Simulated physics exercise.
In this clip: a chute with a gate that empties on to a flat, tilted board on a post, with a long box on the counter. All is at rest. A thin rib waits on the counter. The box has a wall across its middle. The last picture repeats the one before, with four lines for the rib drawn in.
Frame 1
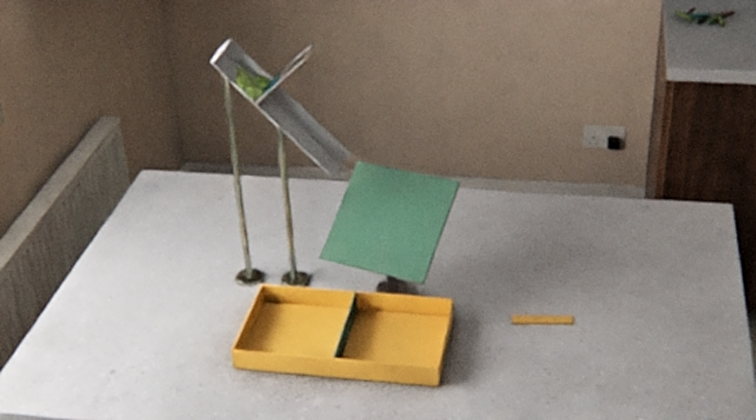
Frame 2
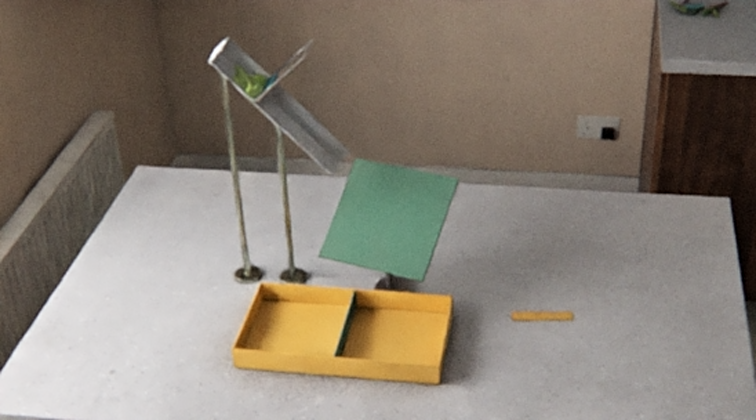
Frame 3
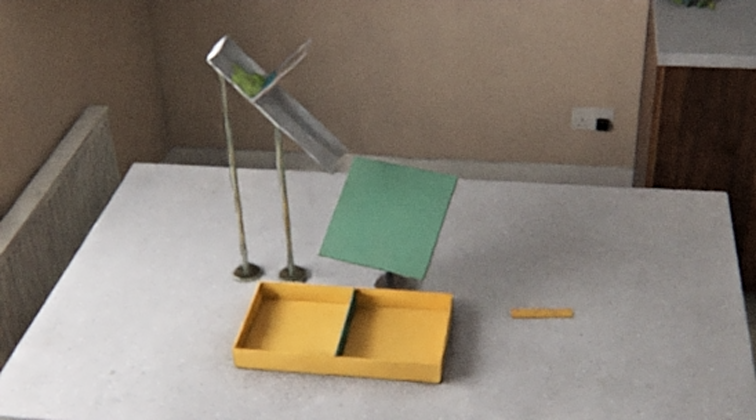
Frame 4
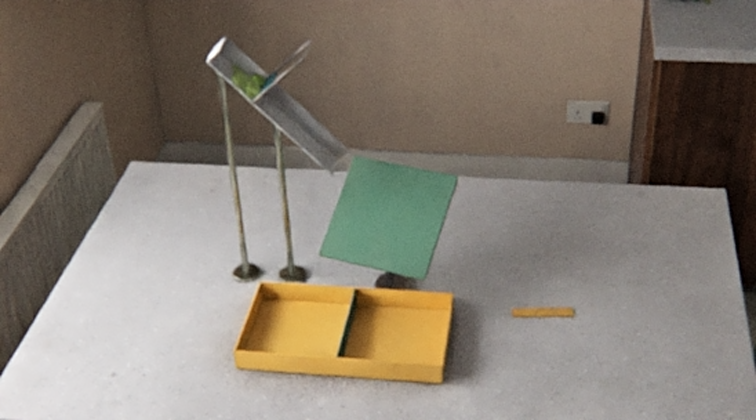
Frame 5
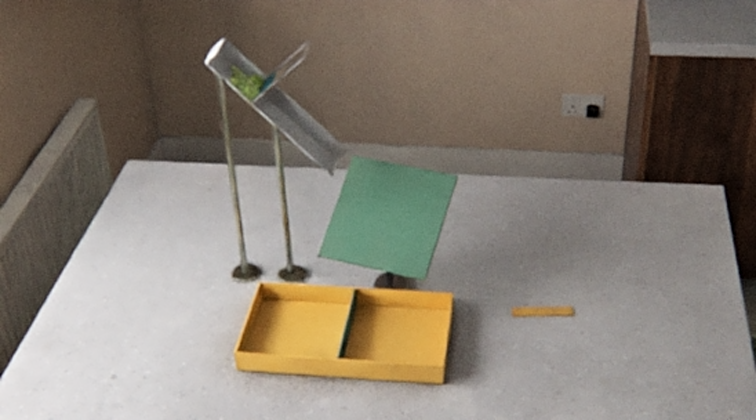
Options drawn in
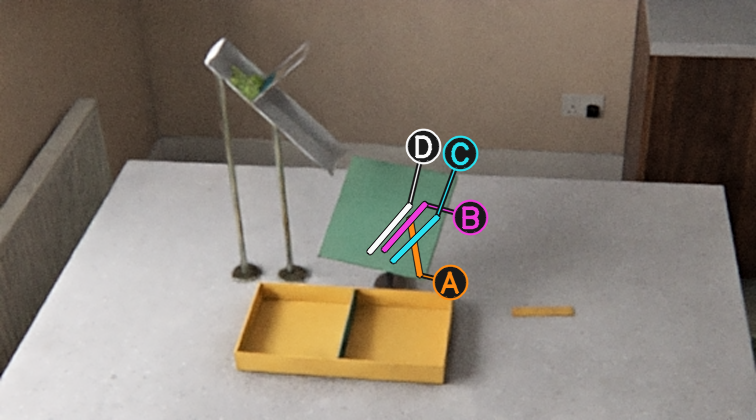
The clip shows a sloping chute holding a small green load behind a gate, above a tilted green board and a divided yellow box, with a thin yellow strip nearby; the view shifts slightly, but nothing on the counter moves.
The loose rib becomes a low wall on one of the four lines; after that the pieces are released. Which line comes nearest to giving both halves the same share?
Go for B.
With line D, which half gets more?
More lands on the left.
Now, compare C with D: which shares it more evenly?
C.
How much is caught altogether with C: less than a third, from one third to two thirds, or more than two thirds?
It is more than two thirds.
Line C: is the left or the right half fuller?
The right half.
On the marked copy, line A from (409, 218) to (419, 274); line B from (424, 204) to (384, 249); line C from (436, 217) to (393, 260); line D from (409, 205) to (370, 251).
For line A, of what is caught, about a tenth in the left half, the larger part in the right.
For line B, of what is caught, roughly two thirds in the left half, roughly a third in the right.
For line C, of what is caught, roughly a quarter in the left half, the larger part in the right.
For line D, of what is caught, almost all in the left half, about a tenth in the right.
